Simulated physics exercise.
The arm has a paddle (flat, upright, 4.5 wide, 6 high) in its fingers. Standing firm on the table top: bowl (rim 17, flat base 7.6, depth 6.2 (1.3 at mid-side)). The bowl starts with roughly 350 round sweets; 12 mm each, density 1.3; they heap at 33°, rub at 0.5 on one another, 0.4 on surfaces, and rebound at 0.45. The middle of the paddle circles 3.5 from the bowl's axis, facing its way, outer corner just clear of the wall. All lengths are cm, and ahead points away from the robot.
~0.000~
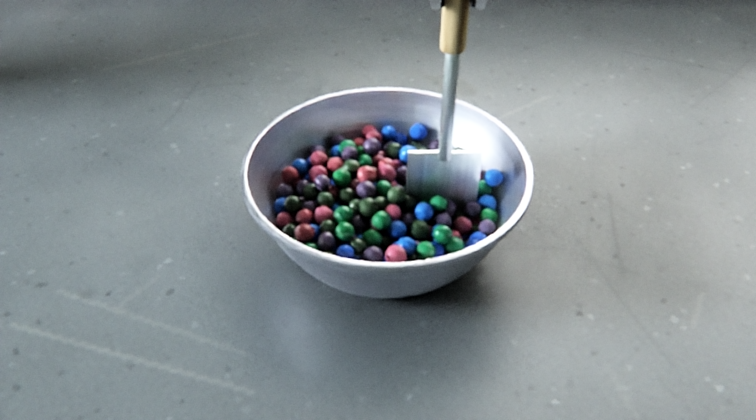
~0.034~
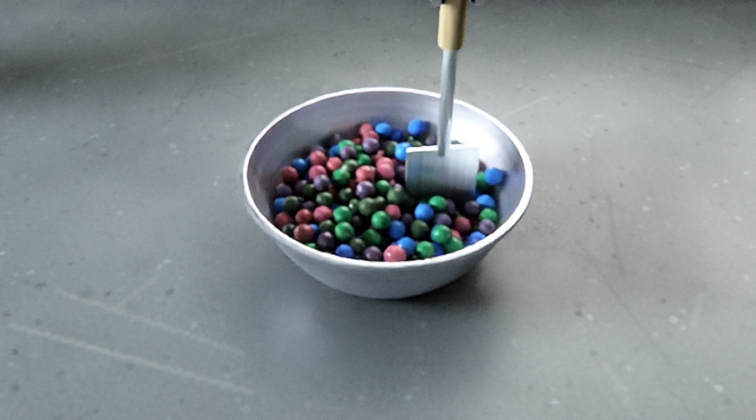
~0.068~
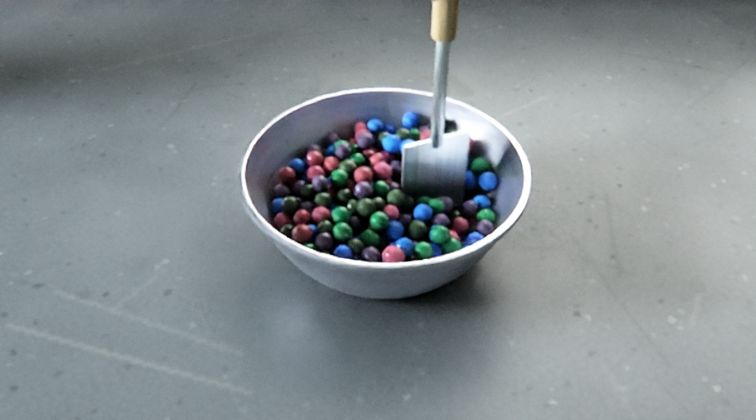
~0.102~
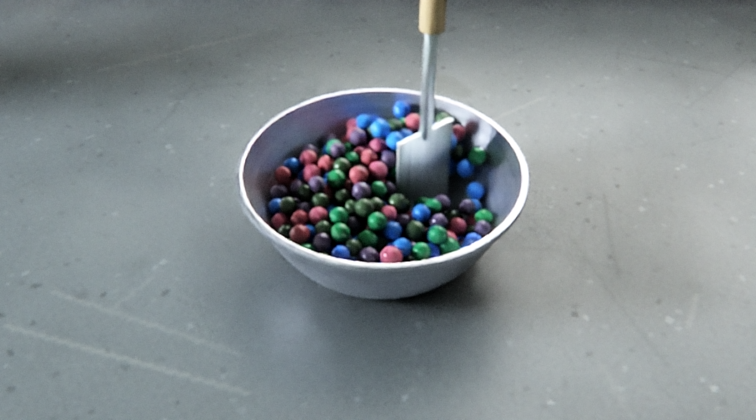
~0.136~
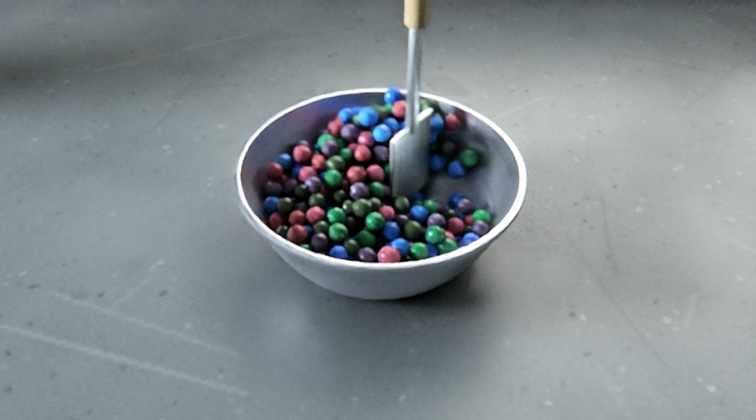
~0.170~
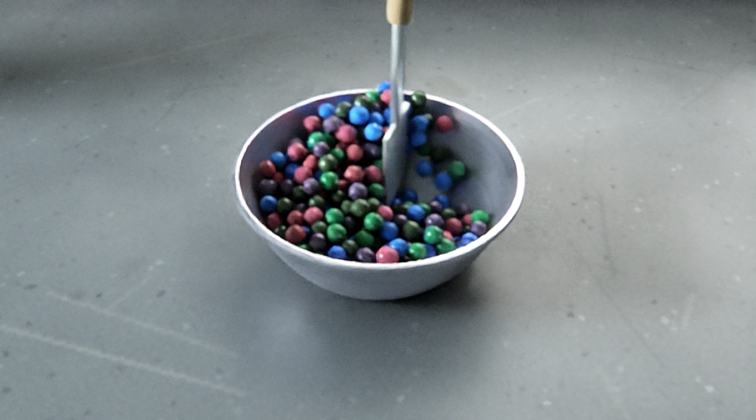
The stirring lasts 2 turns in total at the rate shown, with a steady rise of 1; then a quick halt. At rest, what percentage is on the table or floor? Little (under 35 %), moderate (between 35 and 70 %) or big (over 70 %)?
Share on the table or floor: Little (under 35 %).
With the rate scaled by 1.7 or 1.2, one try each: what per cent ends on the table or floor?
Some 45 and 30 per cent.
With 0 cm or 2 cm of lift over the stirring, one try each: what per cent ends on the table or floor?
Some 30 and 15 per cent.
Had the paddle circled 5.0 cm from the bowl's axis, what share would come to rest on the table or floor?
It would be near 20 per cent.
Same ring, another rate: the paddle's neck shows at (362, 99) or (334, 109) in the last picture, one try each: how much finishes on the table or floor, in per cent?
About 45 and 50 per cent.
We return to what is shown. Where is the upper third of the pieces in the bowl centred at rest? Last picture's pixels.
At about (434, 164).
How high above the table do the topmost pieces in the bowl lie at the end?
About 7.0 cm.
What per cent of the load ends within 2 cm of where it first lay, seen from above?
Some 5 per cent.
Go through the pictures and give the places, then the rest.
In the first picture, the paddle neck at (447, 131), 0° round; upper third of the load around (374, 193), from x 285 to 495, top at y 130; 349 in the bowl.
In the second picture, the paddle neck at (445, 127), 7° round; upper third of the load around (375, 189), from x 280 to 495, top at y 130.
In the third picture, the paddle neck at (438, 118), 22° round; upper third of the load around (377, 180), from x 280 to 490, top at y 120.
In the fourth picture, the paddle neck at (427, 111), 38° round; upper third of the load around (368, 173), from x 280 to 485, top at y 110.
In the fifth picture, the paddle neck at (413, 105), 54° round; upper third of the load around (362, 161), from x 275 to 480, top at y 95.
In the sixth picture, the paddle neck at (397, 101), 70° round; upper third of the load around (350, 154), from x 265 to 480, top at y 90; 349 in the bowl.
After 0.72 s, 326° round, highest piece 8 above the table; 311 in the bowl, 33 on the table or floor, 5 in flight or on the tool.
After 1.26 s, 223° round, highest piece 8 above the table; 275 in the bowl, 70 on the table or floor, 4 in flight or on the tool.
After 1.74 s, 0° round, highest piece 7 above the table; 260 in the bowl, 88 on the table or floor, 1 in flight or on the tool.
After 2.44 s, 0° round, highest piece 7 above the table; 260 in the bowl, 89 on the table or floor.
In the end, 260 in the bowl, 89 on the table or floor. That is 26 % on the table or floor.
